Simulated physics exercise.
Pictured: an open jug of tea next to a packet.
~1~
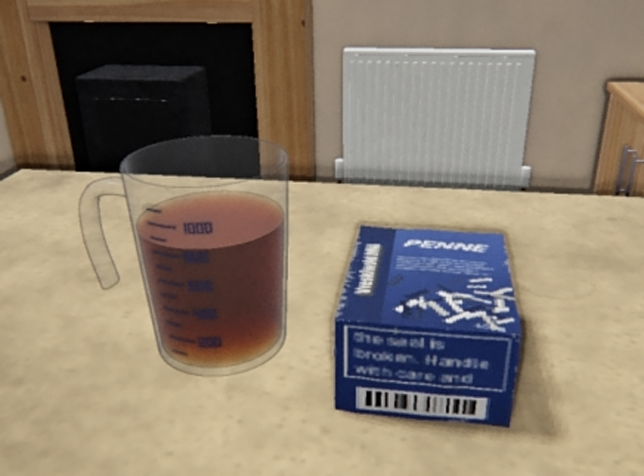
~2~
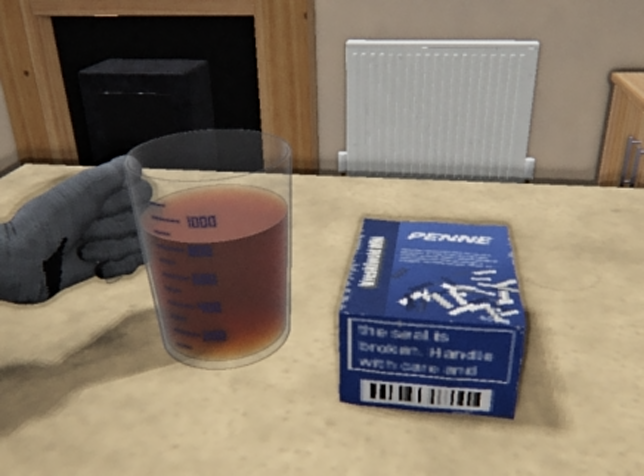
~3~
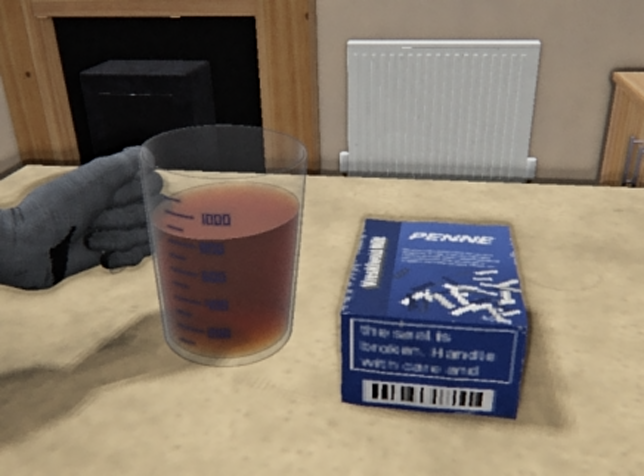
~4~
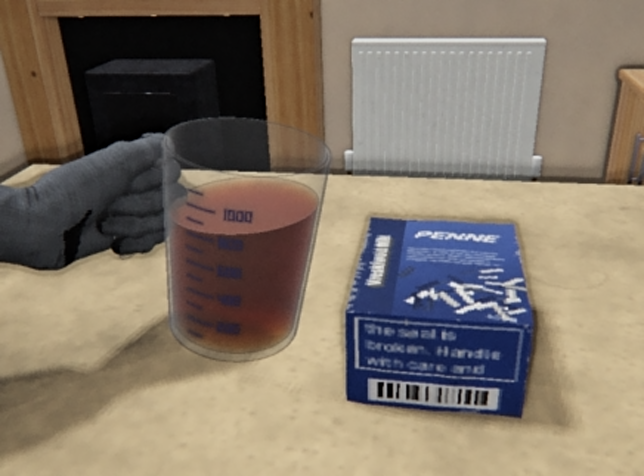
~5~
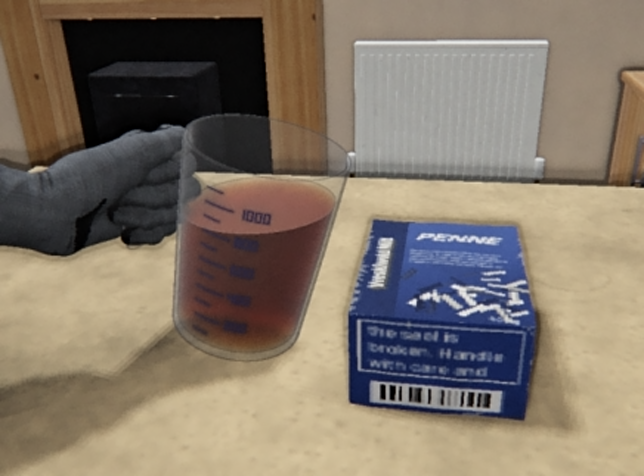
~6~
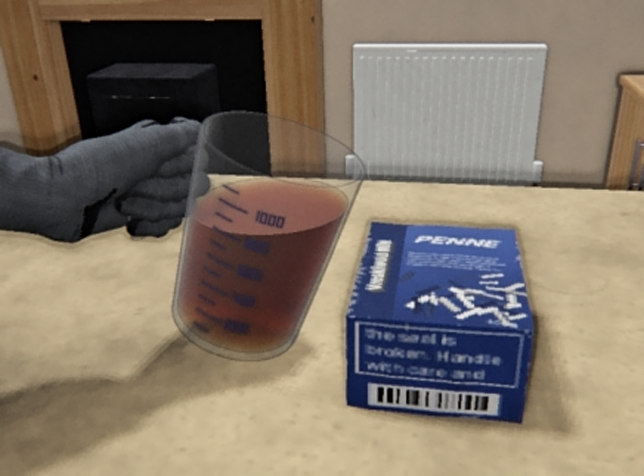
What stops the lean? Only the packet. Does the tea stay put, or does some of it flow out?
The tea stays put.
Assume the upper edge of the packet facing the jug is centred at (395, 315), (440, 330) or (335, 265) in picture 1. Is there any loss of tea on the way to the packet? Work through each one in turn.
Overflow, overflow, no loss.
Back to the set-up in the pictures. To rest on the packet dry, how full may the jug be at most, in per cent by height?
I'd put it close to 80 per cent.
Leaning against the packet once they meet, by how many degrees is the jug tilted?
Lean at rest: Roughly 30° from vertical.
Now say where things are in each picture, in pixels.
In the first picture, it stands upright; jug (214, 250) about two thirds full.
The second picture shows a hand takes hold; jug about two thirds full, surface at (215, 212); packet (430, 306).
The third picture shows tipping on its foot; jug (227, 240) about two thirds full.
In the fourth picture, the top moves towards the packet; jug about two thirds full, surface at (244, 203); packet (437, 305).
The fifth picture shows on the way over; jug (253, 235) about two thirds full.
In the sixth picture, it is leaning; jug about two thirds full, surface at (269, 205); packet (438, 310).
Shortly, the jug leans by about 25°; none is lost.
Then, the jug leans by about 30°; none is lost.
At the finish, the jug leans by about 30°, against the packet; none is lost.
